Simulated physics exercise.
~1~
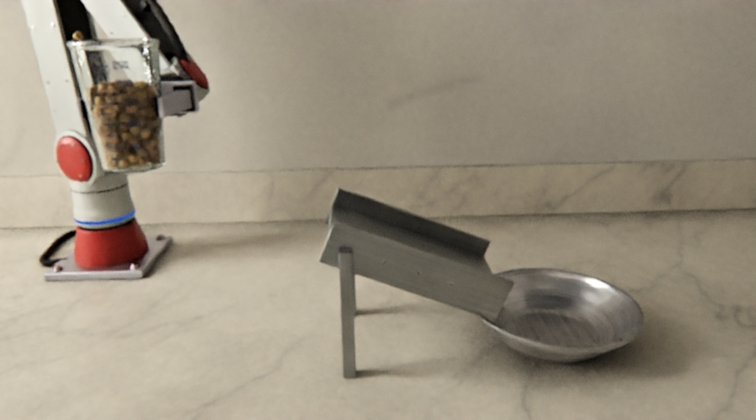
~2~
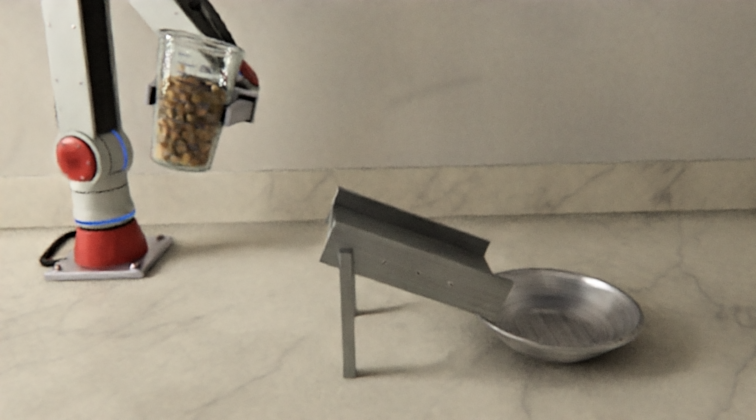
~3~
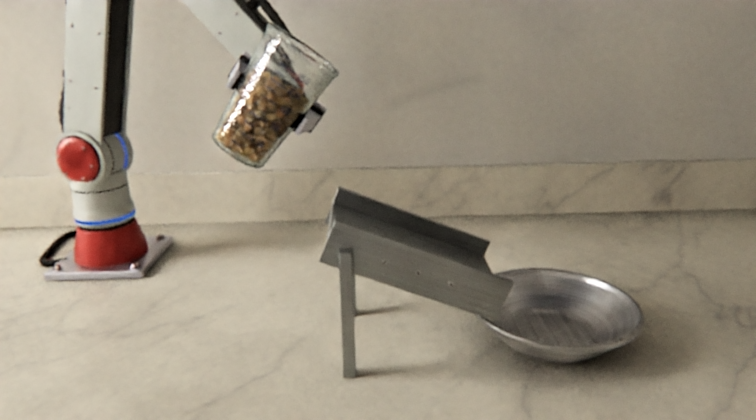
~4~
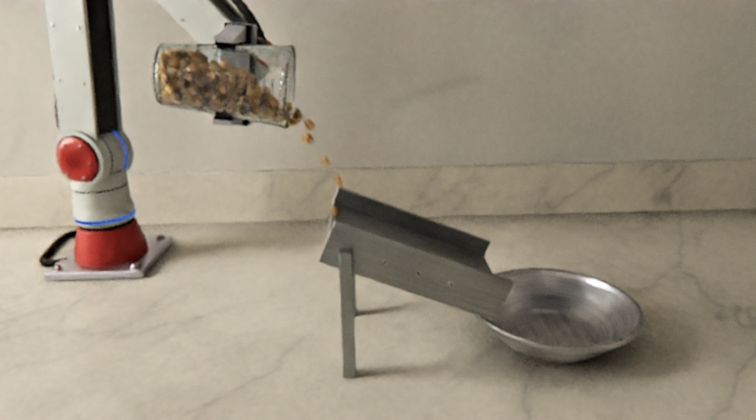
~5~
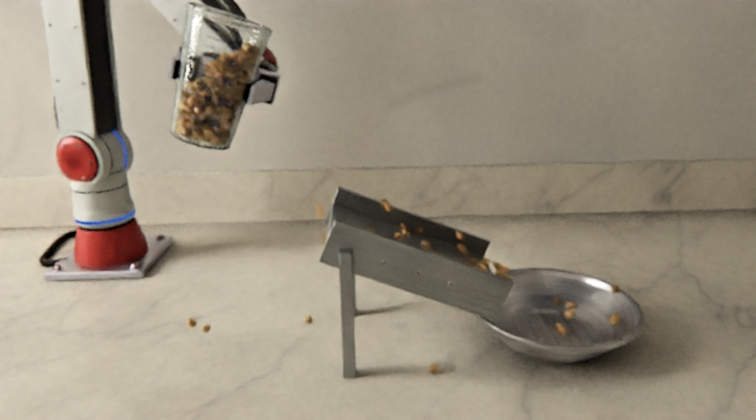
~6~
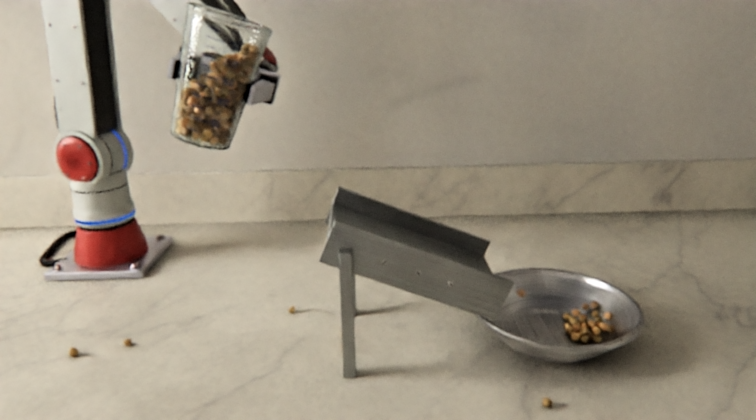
A robot arm swung a clear cup of dried chickpeas toward a grey chute, tipped it to spill some down into a metal bowl, then tilted it back still mostly full, leaving a small pile in the bowl and a few strays on the table.
